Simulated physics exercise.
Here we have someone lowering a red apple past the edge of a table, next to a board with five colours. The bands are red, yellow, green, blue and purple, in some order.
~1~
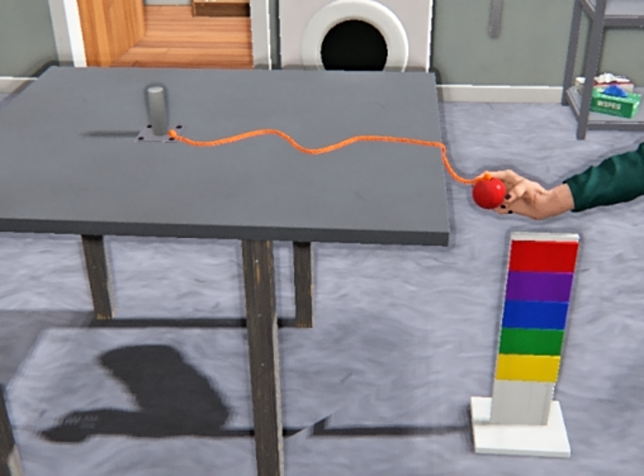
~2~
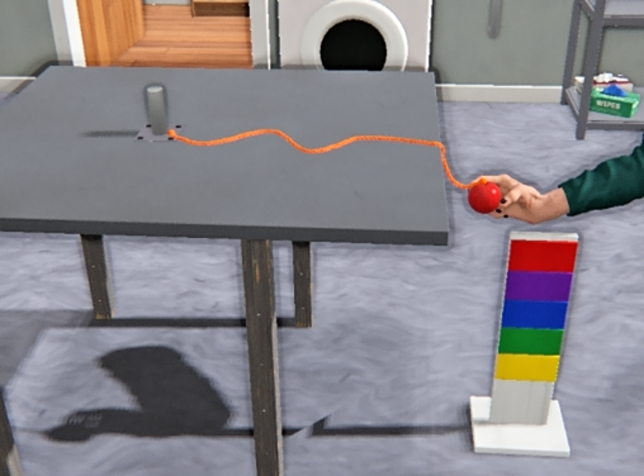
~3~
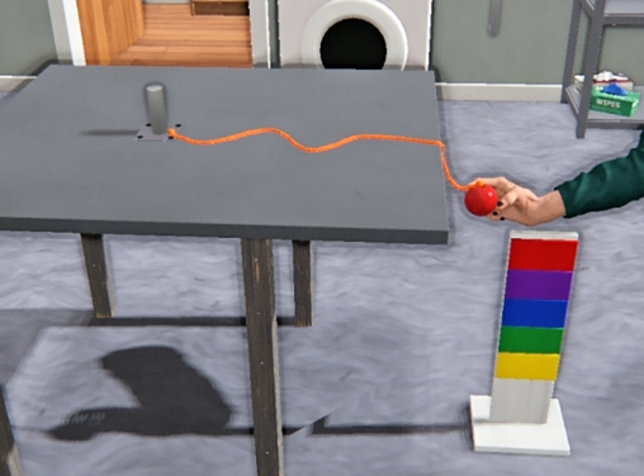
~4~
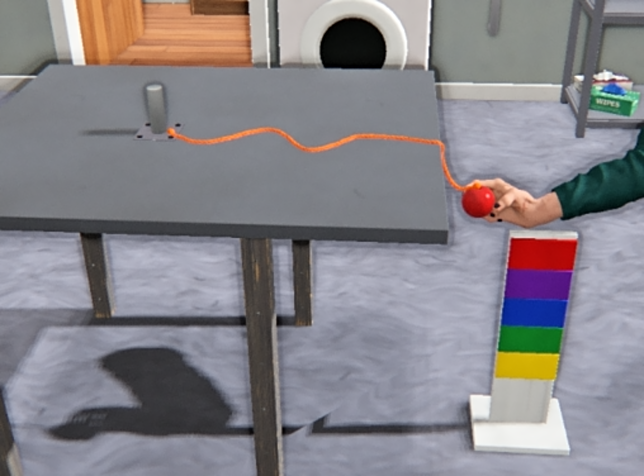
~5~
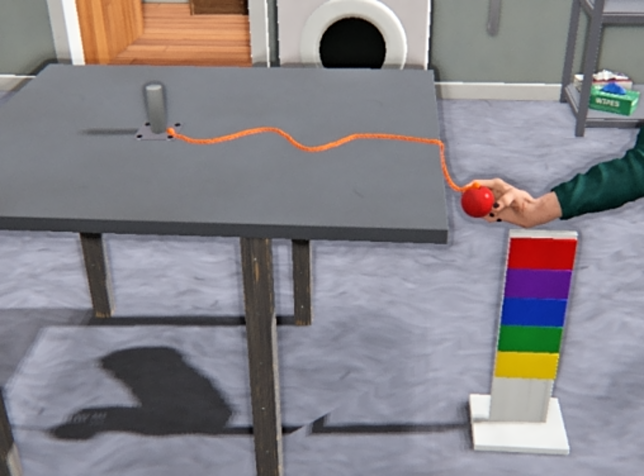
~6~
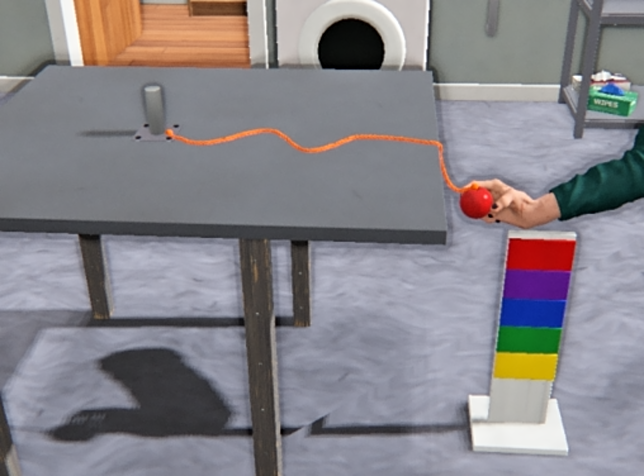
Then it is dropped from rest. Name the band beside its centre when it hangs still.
Its centre hangs level with the purple band.
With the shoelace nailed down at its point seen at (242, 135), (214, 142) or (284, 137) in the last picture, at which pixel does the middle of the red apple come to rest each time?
In that order: (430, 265), (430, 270) and (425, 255).
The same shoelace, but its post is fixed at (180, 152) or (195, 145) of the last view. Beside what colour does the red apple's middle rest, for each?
It would be blue; blue.
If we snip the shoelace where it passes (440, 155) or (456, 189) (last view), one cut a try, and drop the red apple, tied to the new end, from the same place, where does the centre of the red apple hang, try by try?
About (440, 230) and (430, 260).
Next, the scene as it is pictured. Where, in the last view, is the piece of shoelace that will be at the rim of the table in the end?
Near (387, 138).
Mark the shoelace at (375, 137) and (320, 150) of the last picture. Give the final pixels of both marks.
They go to (432, 147) and to (365, 144).
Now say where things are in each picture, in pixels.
Red apple (489, 193); red (543, 258); purple (539, 287); blue (535, 316); green (531, 343); yellow (528, 369), in the first picture.
Red apple (485, 198); shoelace through (190, 142) (255, 133) (304, 151) (365, 138) (436, 145), in the second picture.
Red apple (481, 200), in the third picture.
Red apple (479, 202); shoelace through (189, 141) (255, 132) (304, 149) (365, 136) (436, 143), in the fourth picture.
Red apple (478, 202), in the fifth picture.
Red apple (476, 203); shoelace through (188, 142) (253, 132) (302, 150) (363, 137) (434, 144), in the sixth picture.
Early on, apple near (459, 271); level with purple.
Midway, apple near (399, 274); level with purple.
Near the end, apple near (429, 279); level with purple.
Finally, apple near (437, 279); level with purple. Its middle rests at the purple band.
